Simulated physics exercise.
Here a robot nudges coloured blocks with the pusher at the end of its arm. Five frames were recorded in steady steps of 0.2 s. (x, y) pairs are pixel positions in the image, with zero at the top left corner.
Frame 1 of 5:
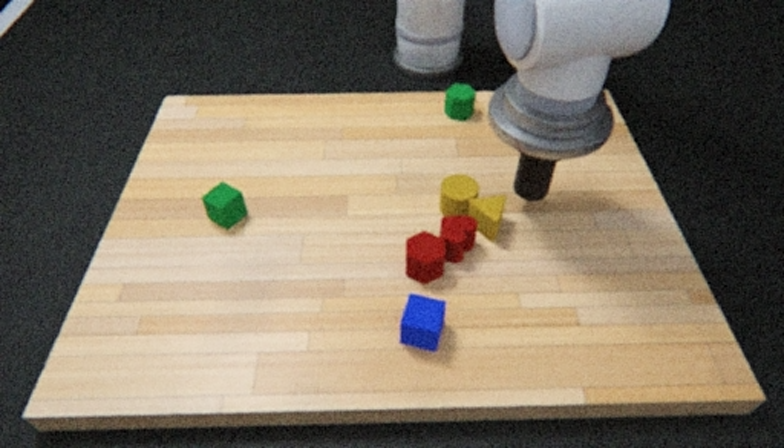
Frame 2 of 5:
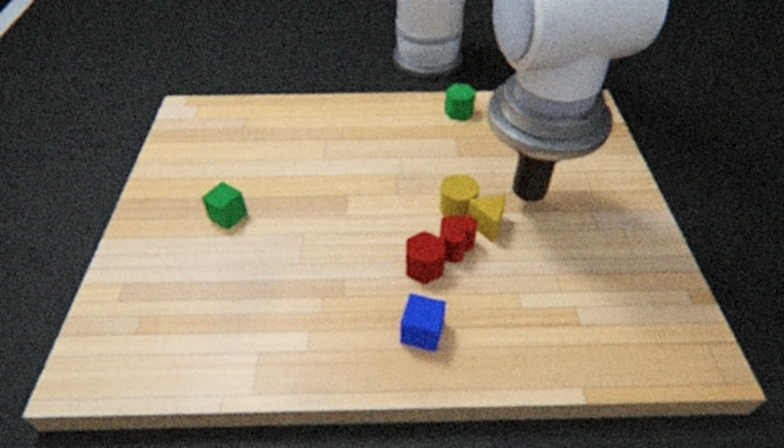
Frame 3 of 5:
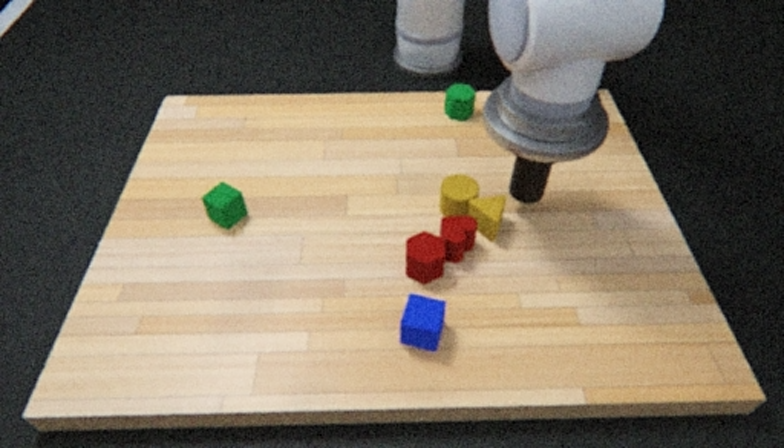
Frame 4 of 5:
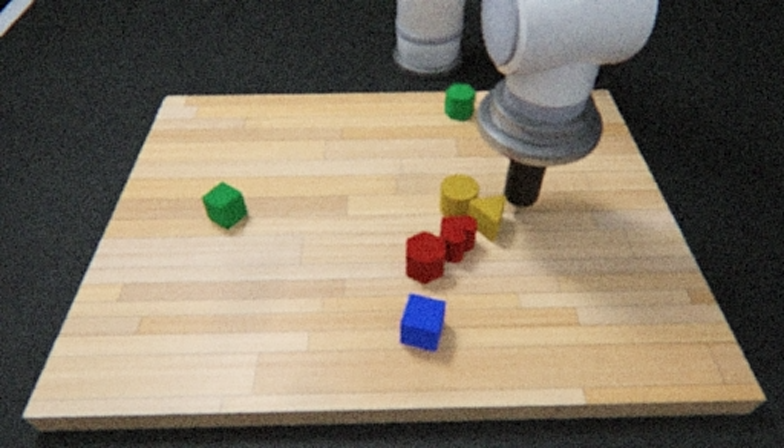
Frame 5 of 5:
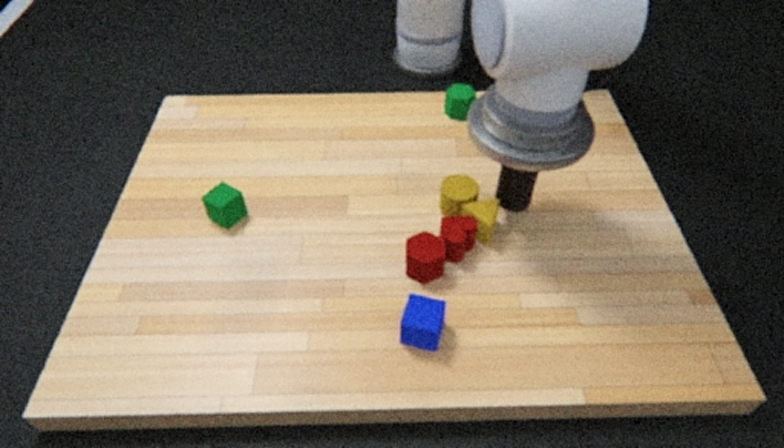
In this clip, a robot arm above a wooden board of coloured blocks holds nearly still, then moves its dark pusher slightly left and toward the viewer, nudging the yellow triangular block a little while the other blocks stay still.
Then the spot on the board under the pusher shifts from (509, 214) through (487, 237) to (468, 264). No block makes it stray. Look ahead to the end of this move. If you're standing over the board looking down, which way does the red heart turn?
Top view: Clockwise.
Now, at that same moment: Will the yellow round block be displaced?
No, it doesn't check out.
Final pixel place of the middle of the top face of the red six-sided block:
It sits at (395, 266).
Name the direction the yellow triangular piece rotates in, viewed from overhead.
It makes a counterclockwise turn.
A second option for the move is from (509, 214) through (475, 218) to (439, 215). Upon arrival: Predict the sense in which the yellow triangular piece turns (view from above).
Prediction: Counterclockwise.
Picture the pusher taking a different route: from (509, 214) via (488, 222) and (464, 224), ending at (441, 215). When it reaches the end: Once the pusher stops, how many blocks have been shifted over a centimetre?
The way I see it, the answer is three or more.
The first path, step by step. Halfway along, pusher (490, 224); red six-sided block (403, 261), turned 50° clockwise; red heart (438, 255); yellow triangular piece (461, 236).
At the end, pusher (470, 251); blue square block (418, 320), turned 25° anticlockwise; red six-sided block (395, 266), turned 80° clockwise; red heart (423, 289), turned 45° clockwise; yellow round block still; yellow triangular piece (453, 269), turned 45° anticlockwise.
